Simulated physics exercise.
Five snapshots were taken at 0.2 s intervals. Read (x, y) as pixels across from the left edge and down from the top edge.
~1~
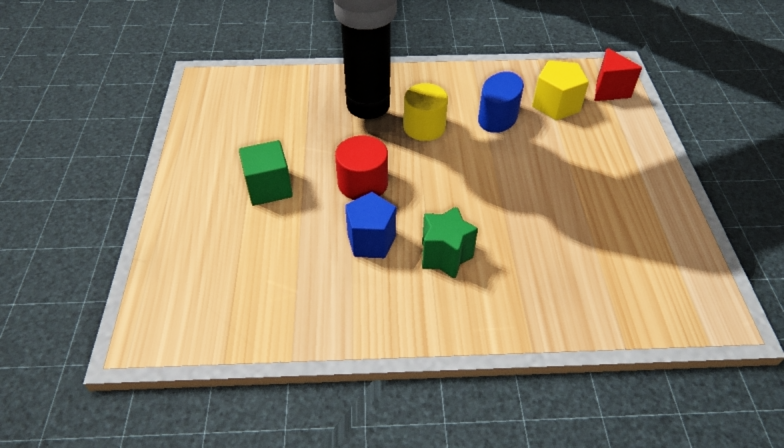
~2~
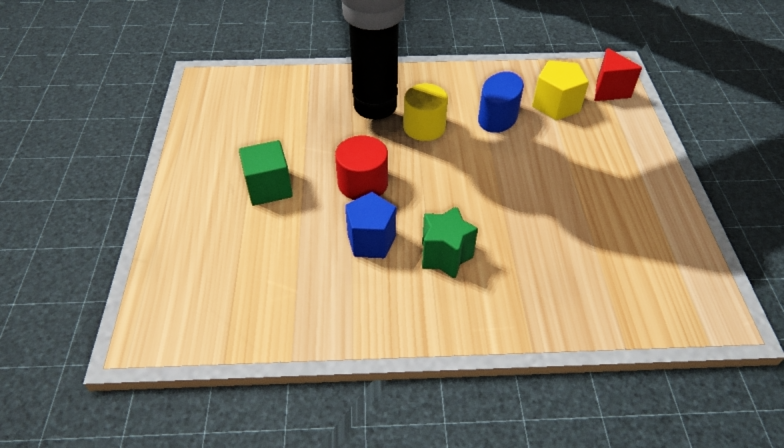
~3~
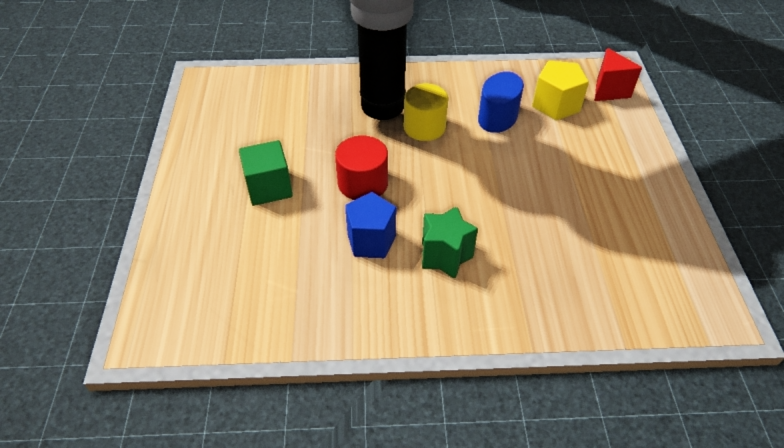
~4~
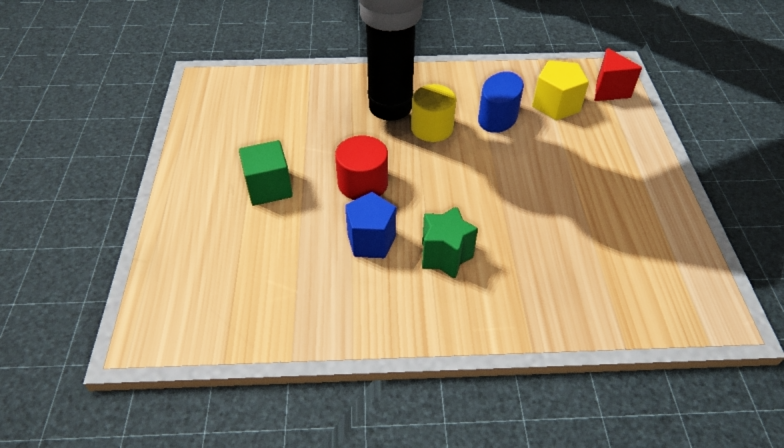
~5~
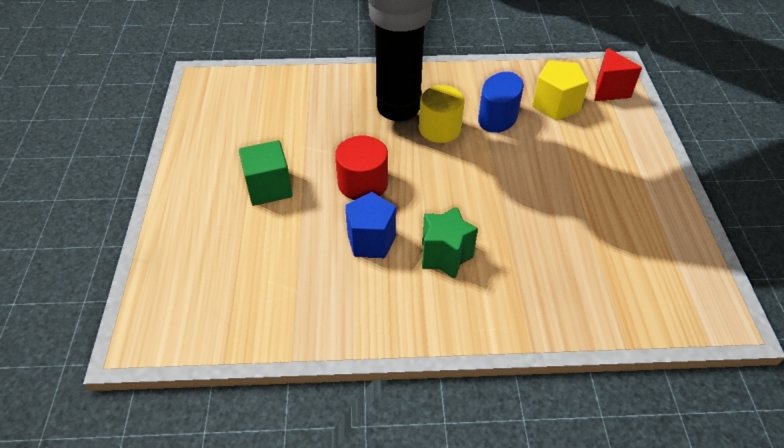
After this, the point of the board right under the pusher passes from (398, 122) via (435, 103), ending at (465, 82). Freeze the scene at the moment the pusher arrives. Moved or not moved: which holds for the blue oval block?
From what I can tell, it will keep its place.
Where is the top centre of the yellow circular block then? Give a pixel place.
Close to (464, 96).
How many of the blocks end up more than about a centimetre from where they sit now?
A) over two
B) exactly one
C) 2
B (exactly one)
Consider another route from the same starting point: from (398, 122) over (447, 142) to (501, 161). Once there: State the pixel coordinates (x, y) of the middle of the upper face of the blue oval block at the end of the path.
Located at (523, 84).
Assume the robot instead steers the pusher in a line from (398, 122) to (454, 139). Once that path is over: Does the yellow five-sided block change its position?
Answer: No.
On the path given first. Halfway along, pusher (436, 89); yellow circular block (464, 96).
At the end, pusher (466, 68); yellow circular block (464, 96); blue oval block unmoved.
